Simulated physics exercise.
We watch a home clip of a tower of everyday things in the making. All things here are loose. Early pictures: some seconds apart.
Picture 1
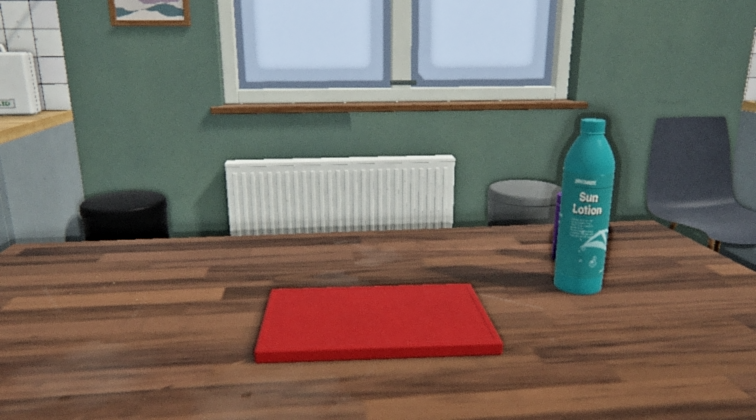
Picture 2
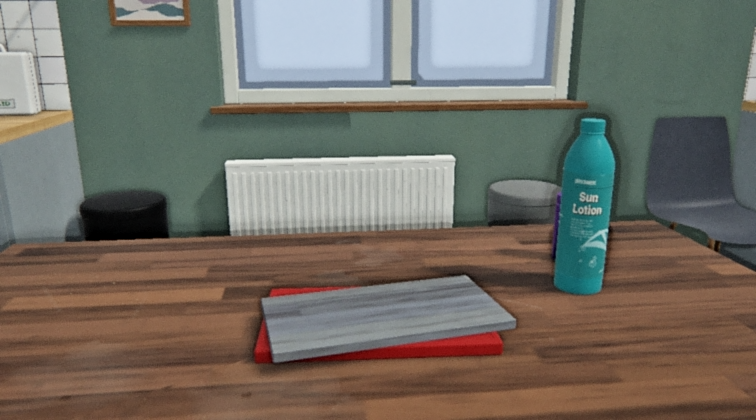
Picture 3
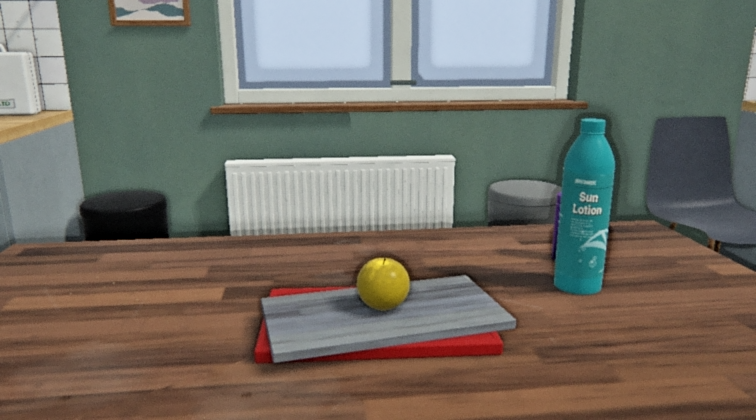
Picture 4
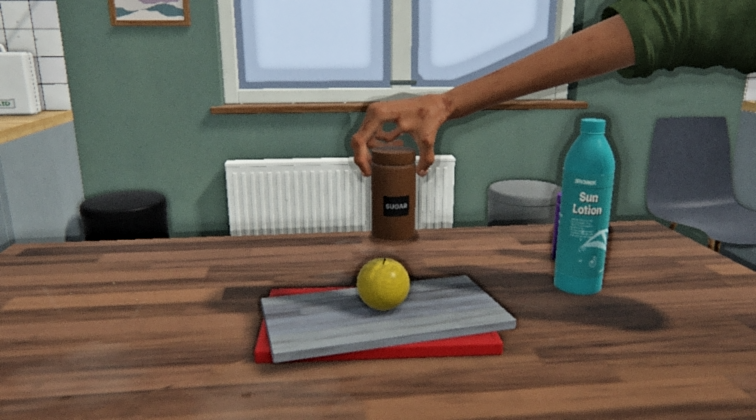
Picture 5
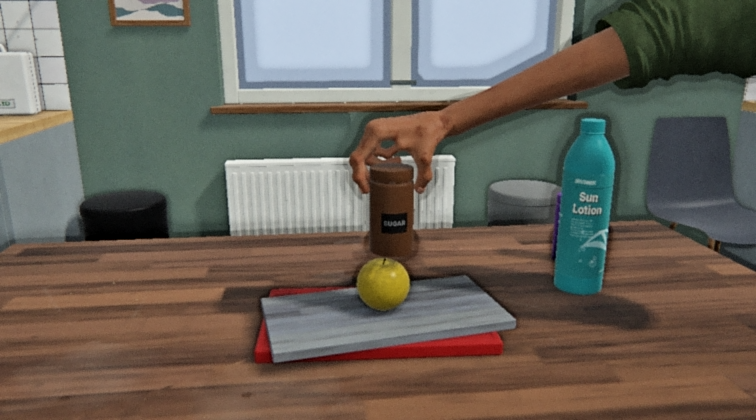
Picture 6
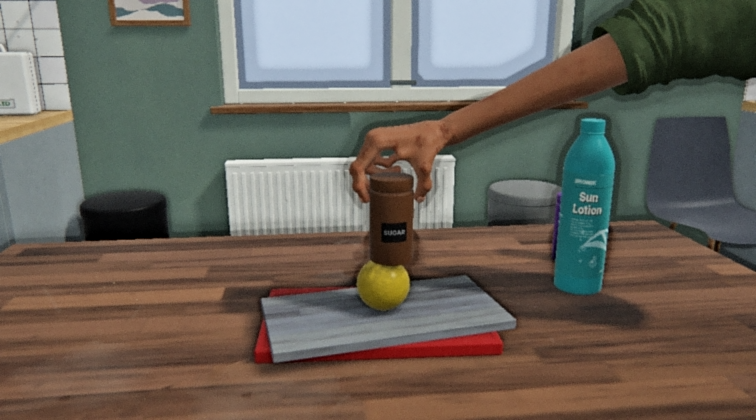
A hand lowers a brown jar onto a yellow apple resting on two stacked boards.
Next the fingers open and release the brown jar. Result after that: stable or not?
Not stable.
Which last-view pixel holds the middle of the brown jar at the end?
Look near (479, 286) in the final picture.
Then, 0.30 s after the last picture, brown jar tipped 32° from how it was near (409, 223).
Then, 0.50 s after the last picture, brown jar now fallen.
Then, 2.00 s after the last picture, nothing new.
At rest, fallen, brown jar; the other 5 in place. Seen from the same camera at the end, brown jar near (479, 286). The pile comes apart.
